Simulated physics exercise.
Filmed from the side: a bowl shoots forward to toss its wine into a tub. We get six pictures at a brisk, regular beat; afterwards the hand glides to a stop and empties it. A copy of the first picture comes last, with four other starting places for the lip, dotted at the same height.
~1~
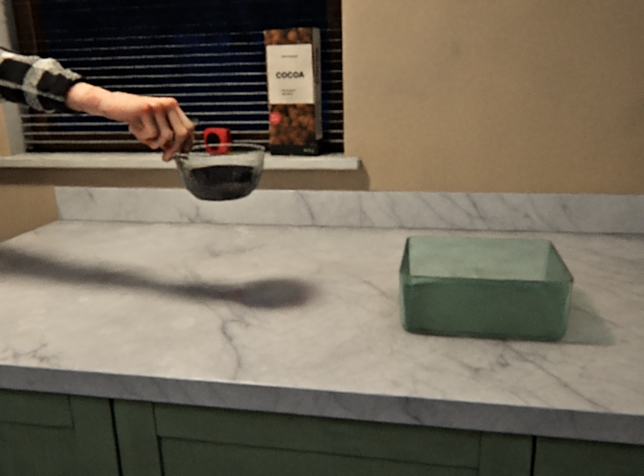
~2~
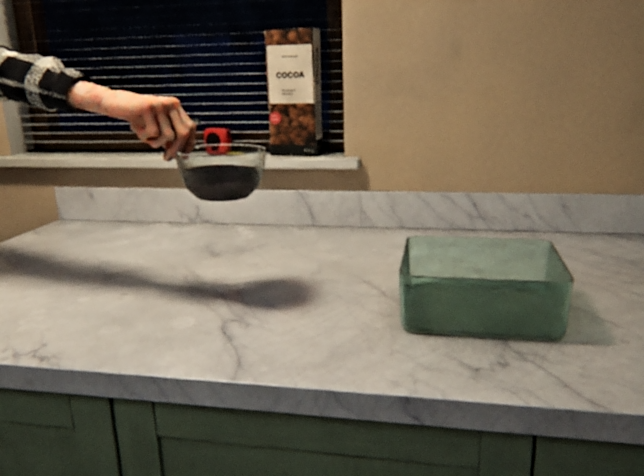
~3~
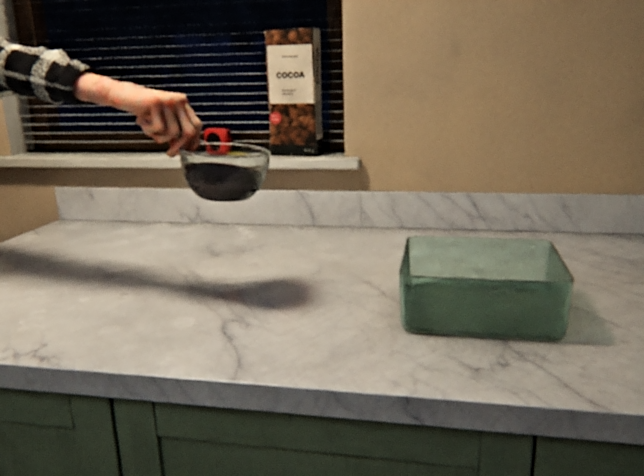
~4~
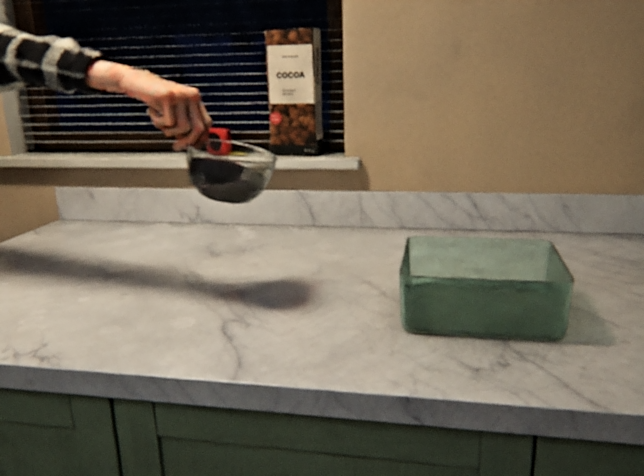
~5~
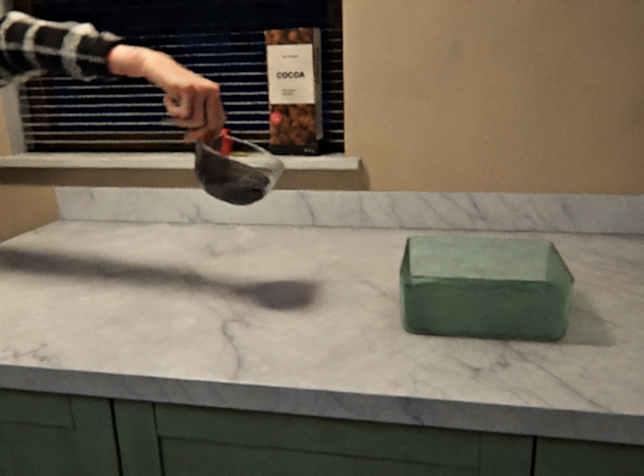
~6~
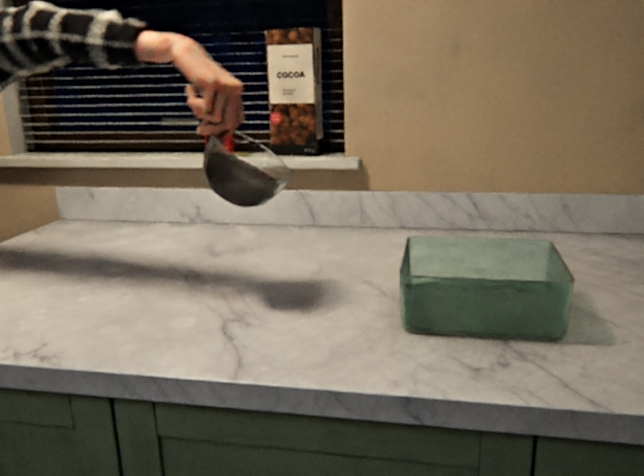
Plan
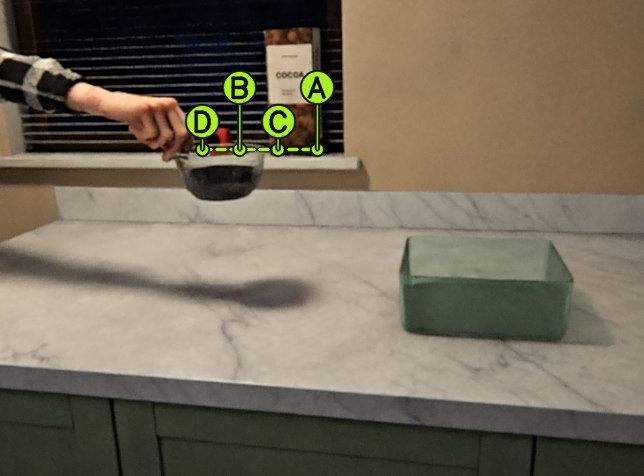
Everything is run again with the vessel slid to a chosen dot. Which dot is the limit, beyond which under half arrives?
That is place A.
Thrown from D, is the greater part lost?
Yes, it does.
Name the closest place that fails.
C.
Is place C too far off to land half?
Yes, it does.
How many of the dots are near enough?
One of the four.
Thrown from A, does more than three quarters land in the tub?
Yes, it does.
On the marked copy, A at (317, 149); B at (239, 149); C at (278, 149); D at (202, 149).
With A, about 88 % lands in the tub, 2 % falls short and 10 % goes beside or beyond.
With B, about 0 % lands in the tub, 100 % falls short.
With C, about 0 % lands in the tub, 98 % falls short.
With D, about 0 % lands in the tub, 100 % falls short.
